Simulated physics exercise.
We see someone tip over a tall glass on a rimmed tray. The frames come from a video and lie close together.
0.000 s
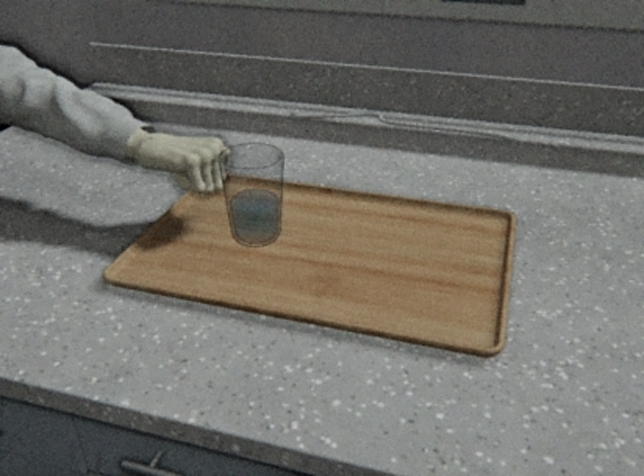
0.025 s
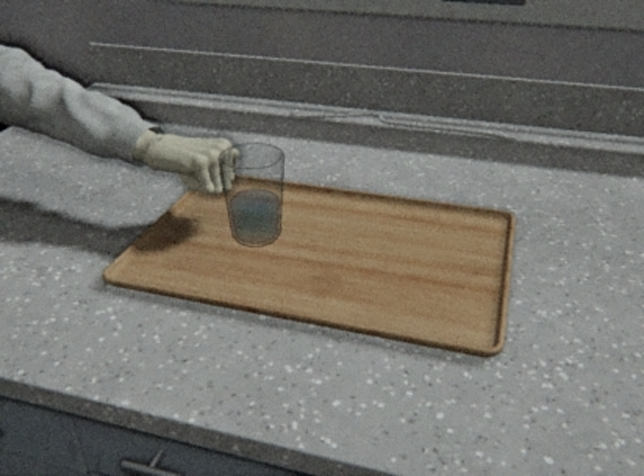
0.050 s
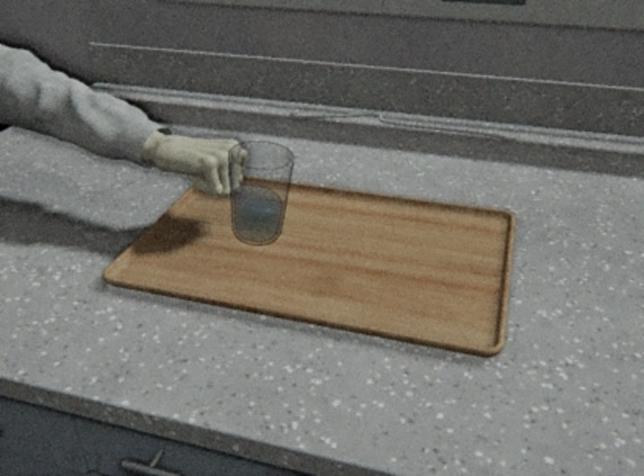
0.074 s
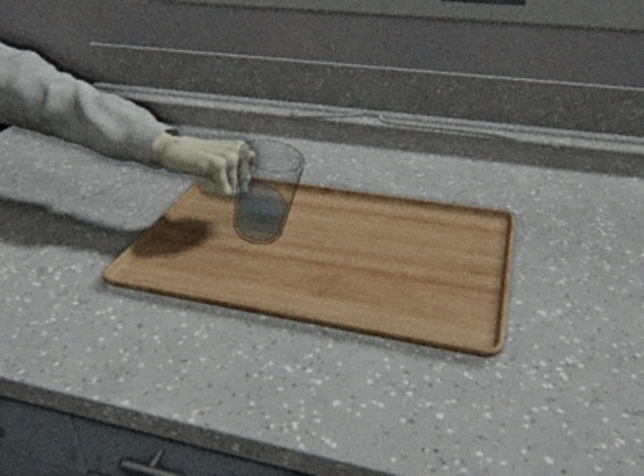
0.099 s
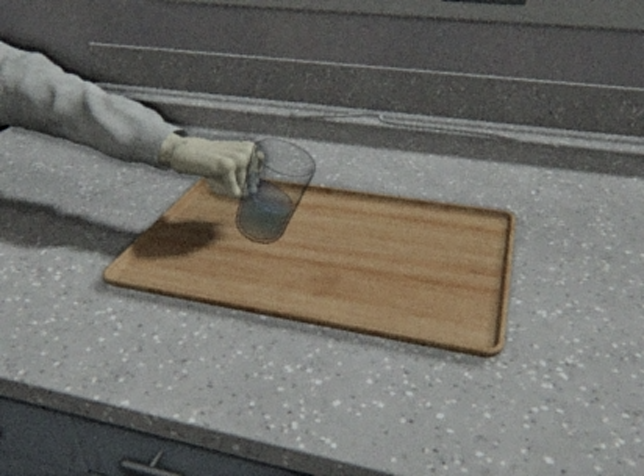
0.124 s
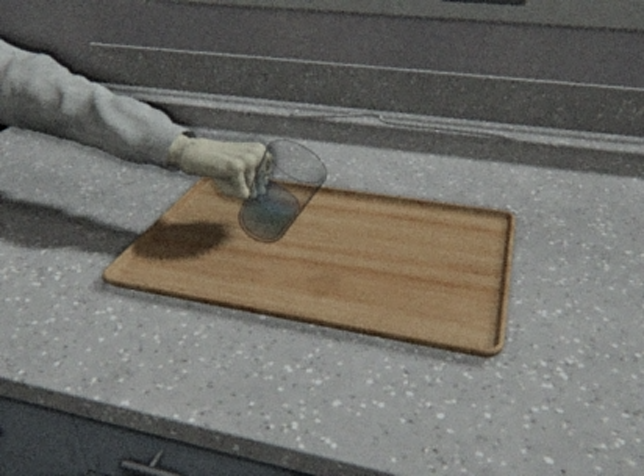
A grey speckled countertop with dark drawers below it is seen from above at an angle by a still camera. A rimmed wooden tray lies across the middle, with a tall clear glass holding bluish liquid near its back left, beside a pale hand in a light grey sleeve. The hand edges rightward against the upright glass, then pushes its upper part, and the glass leans steadily further right.
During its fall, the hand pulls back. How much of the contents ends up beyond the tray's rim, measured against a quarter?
A quarter or more of it does.
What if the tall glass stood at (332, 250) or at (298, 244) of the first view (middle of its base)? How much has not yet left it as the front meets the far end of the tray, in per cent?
First try about 80 per cent, second try about 70 per cent.
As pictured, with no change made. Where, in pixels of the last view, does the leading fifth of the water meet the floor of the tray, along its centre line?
Roughly at pixel (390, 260) in the last picture.
A moment on, the tall glass lies on its side and 100 per cent is in the glass, 0 on the tray and 0 above or beyond its rim.
Next, the tall glass lies on its side and 61 per cent is in the glass, 28 on the tray and 10 above or beyond its rim.
Then the tall glass lies on its side and 29 per cent is in the glass, 57 on the tray and 14 above or beyond its rim.
Later the tall glass lies on its side and 16 per cent is in the glass, 38 on the tray and 46 above or beyond its rim.
Finally, 55 per cent is held by tray and glass, 45 is off the tray.
